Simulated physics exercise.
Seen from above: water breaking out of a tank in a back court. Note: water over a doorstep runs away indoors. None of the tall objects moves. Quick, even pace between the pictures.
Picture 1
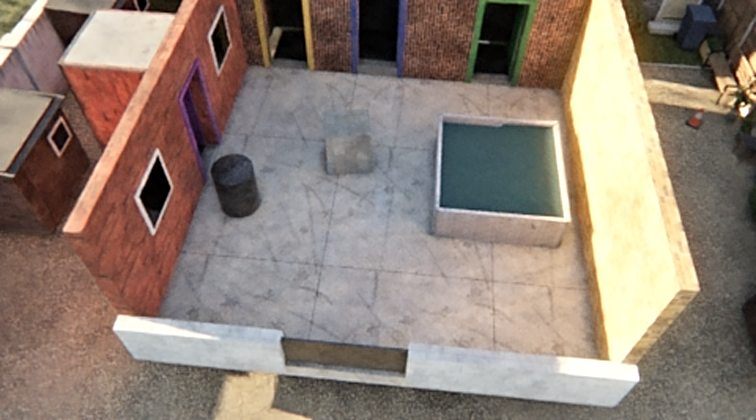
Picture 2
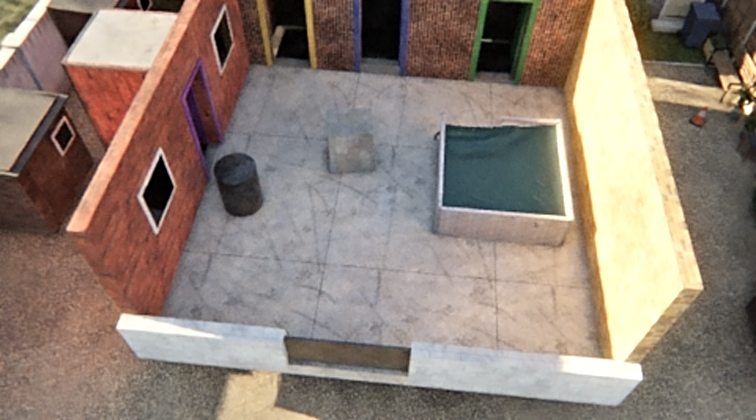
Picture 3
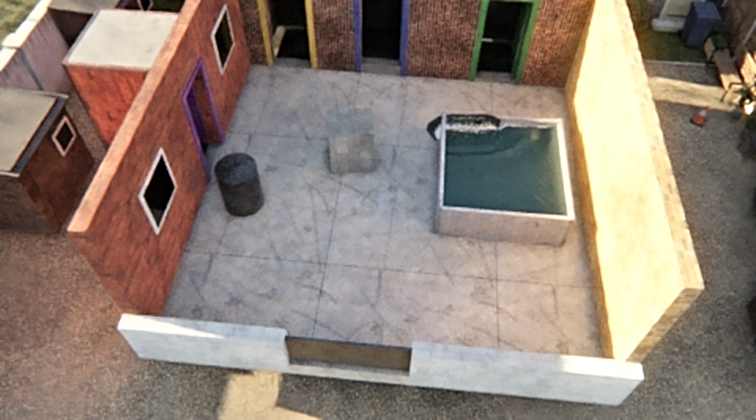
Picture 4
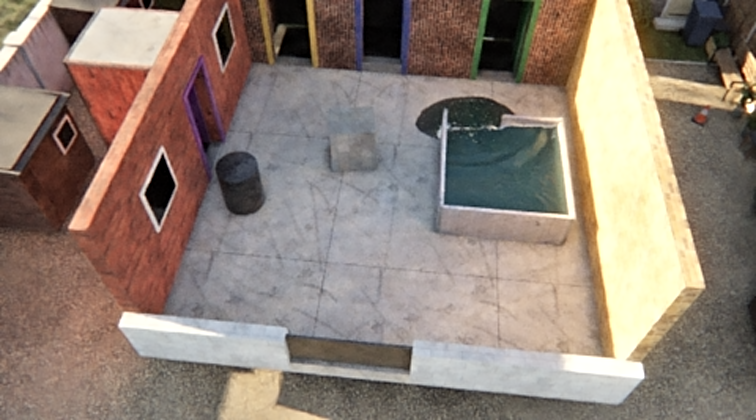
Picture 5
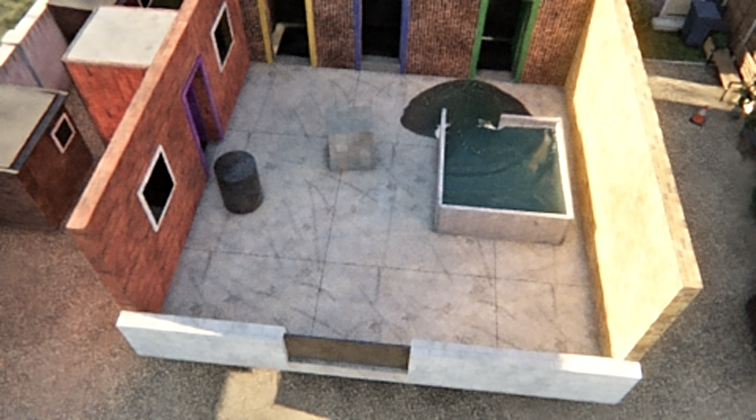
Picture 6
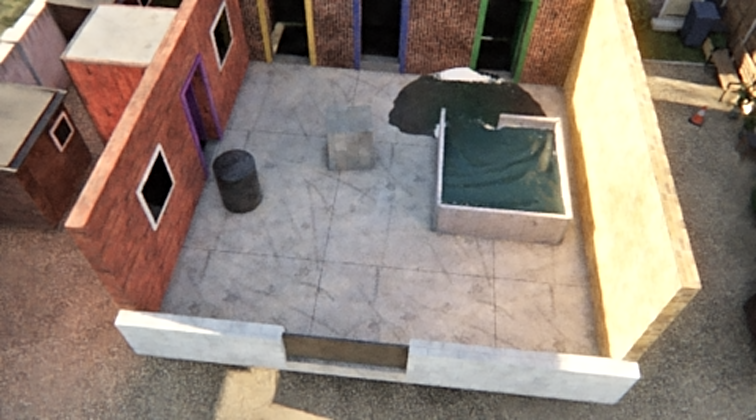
In this clip, seen from above, an open tank of still, dark green water in a walled court begins pouring out over its far side, and a dark wet patch spreads across the pale paving behind it toward the brick wall.
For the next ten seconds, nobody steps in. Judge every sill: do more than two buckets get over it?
Verdict: Purple door - more than two get over; green door - more than two get over; blue door - two or fewer get over; yellow door - more than two get over.
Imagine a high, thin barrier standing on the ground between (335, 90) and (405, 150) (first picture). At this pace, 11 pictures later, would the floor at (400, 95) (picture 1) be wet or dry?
That spot would be inundated.
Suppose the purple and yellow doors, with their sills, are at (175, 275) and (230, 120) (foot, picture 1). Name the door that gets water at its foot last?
Result: The purple-painted one.
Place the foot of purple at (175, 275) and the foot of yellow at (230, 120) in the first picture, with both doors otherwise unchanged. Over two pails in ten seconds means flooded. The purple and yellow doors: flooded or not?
The purple one does not overflow, while the yellow one overflows.
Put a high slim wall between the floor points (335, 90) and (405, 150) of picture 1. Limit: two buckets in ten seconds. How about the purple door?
Looking at it, the purple one doesn't reach it.
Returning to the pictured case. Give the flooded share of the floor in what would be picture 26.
Close to 40 %.
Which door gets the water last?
My answer: The purple-painted one.
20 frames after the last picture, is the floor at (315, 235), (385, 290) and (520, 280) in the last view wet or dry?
Result, in the order given: Not wetted / not wetted / not wetted.
A moment on, water covers 15 % of the floor; the purple door not reached, the green door over two buckets in, the blue door wet at the sill, nothing in, the yellow door not reached.
Next, water covers 25 % of the floor; the purple door not reached, the green door far over two buckets in, the blue door wet at the sill, nothing in, the yellow door wet at the sill, nothing in.
Then, water covers 40 % of the floor; the purple door wet at the sill, nothing in, the green door far over two buckets in, the blue door wet at the sill, nothing in, the yellow door wet at the sill, nothing in.
Later, water covers 65 % of the floor; the purple door under two buckets in, the green door far over two buckets in, the blue door wet at the sill, nothing in, the yellow door under two buckets in.
In the end, water covers 95 % of the floor; the purple door over two buckets in, the green door far over two buckets in, the blue door wet at the sill, nothing in, the yellow door over two buckets in.
